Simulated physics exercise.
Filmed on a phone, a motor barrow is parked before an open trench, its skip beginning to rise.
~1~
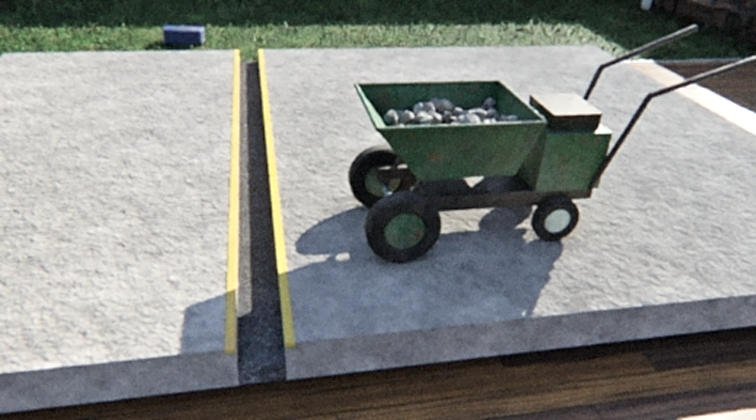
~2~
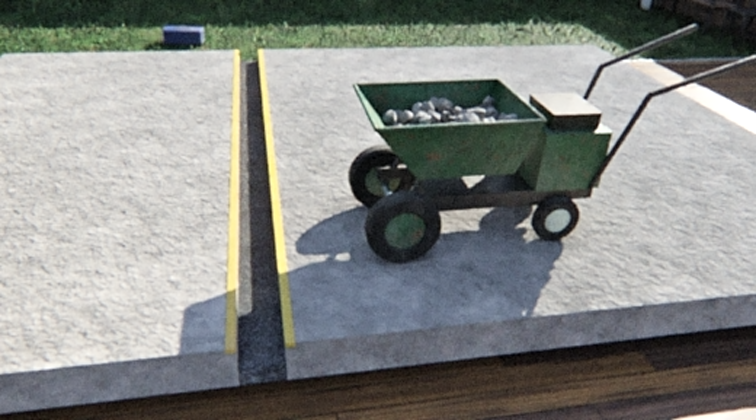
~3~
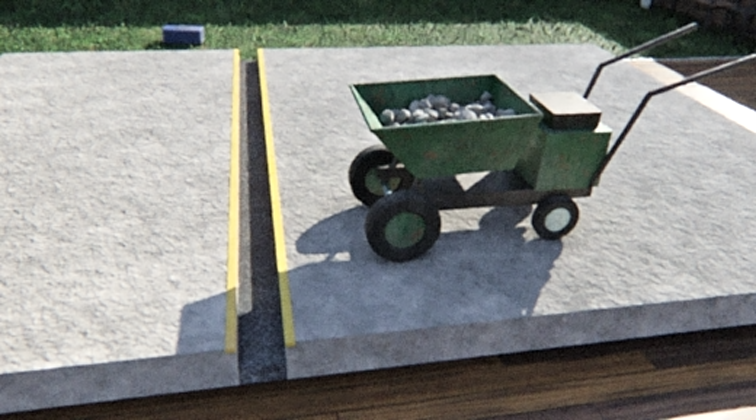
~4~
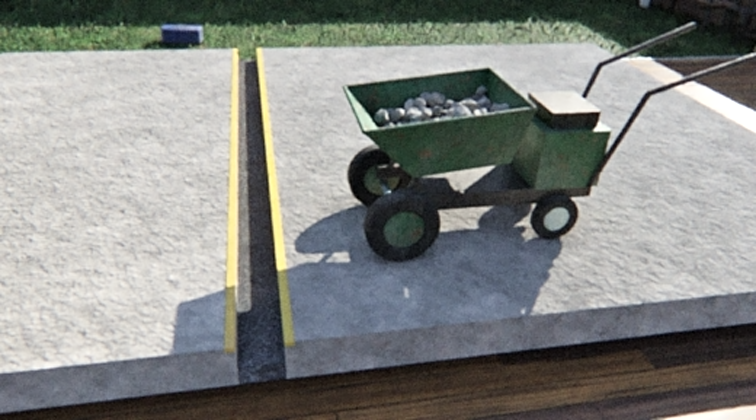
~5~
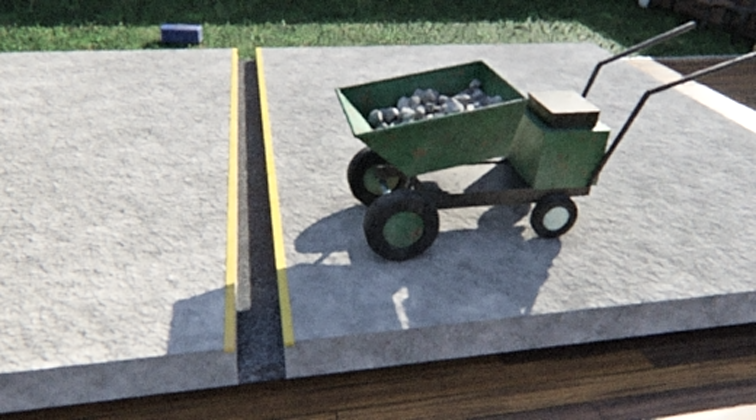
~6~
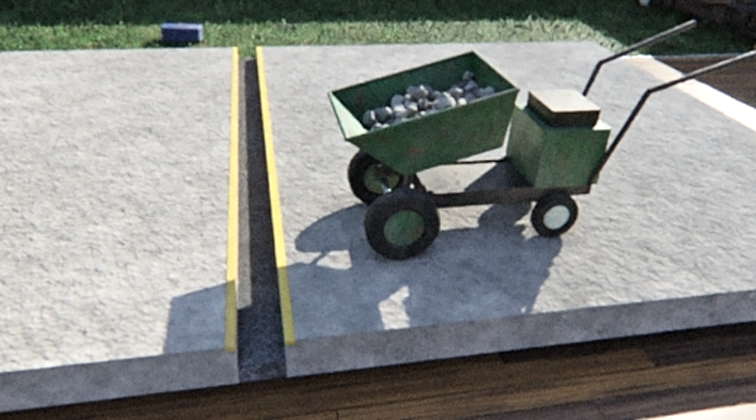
In the video, a green motor barrow loaded with grey stones stands beside a narrow, yellow-edged trench in a concrete slab. Its skip starts level, then gradually tilts forward to the left while the wheels and handles stay still.
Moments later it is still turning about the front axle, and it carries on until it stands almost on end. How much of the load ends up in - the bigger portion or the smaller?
The bigger portion ends up in.
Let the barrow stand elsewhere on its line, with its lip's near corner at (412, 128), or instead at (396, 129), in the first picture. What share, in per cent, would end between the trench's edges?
50 % and 60 %.
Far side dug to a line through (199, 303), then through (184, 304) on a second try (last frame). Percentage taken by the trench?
Respectively, 90 % and 90 %.
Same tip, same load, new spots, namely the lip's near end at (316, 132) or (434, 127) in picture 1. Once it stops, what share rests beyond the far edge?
You'd see close to 90 per cent the first time and close to 0 per cent the next.
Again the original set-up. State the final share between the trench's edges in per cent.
It comes to about 65 per cent of the load.
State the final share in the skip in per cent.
Something like 0 in every hundred.
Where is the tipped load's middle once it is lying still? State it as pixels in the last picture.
Near pixel (254, 235).
Just after the last frame, skip tipped steeply; every one in the skip.
A moment on, skip tipped steeply; almost all in the skip; just a few short of the trench; about a tenth in or heaped over the trench; just a few falling.
Further on, skip tipped right over; roughly a quarter in the skip; just a few short of the trench; roughly half in or heaped over the trench; roughly a quarter beyond it.
When it is over, skip tipped right over; about a tenth short of the trench; roughly two thirds in or heaped over the trench; roughly a quarter beyond it.
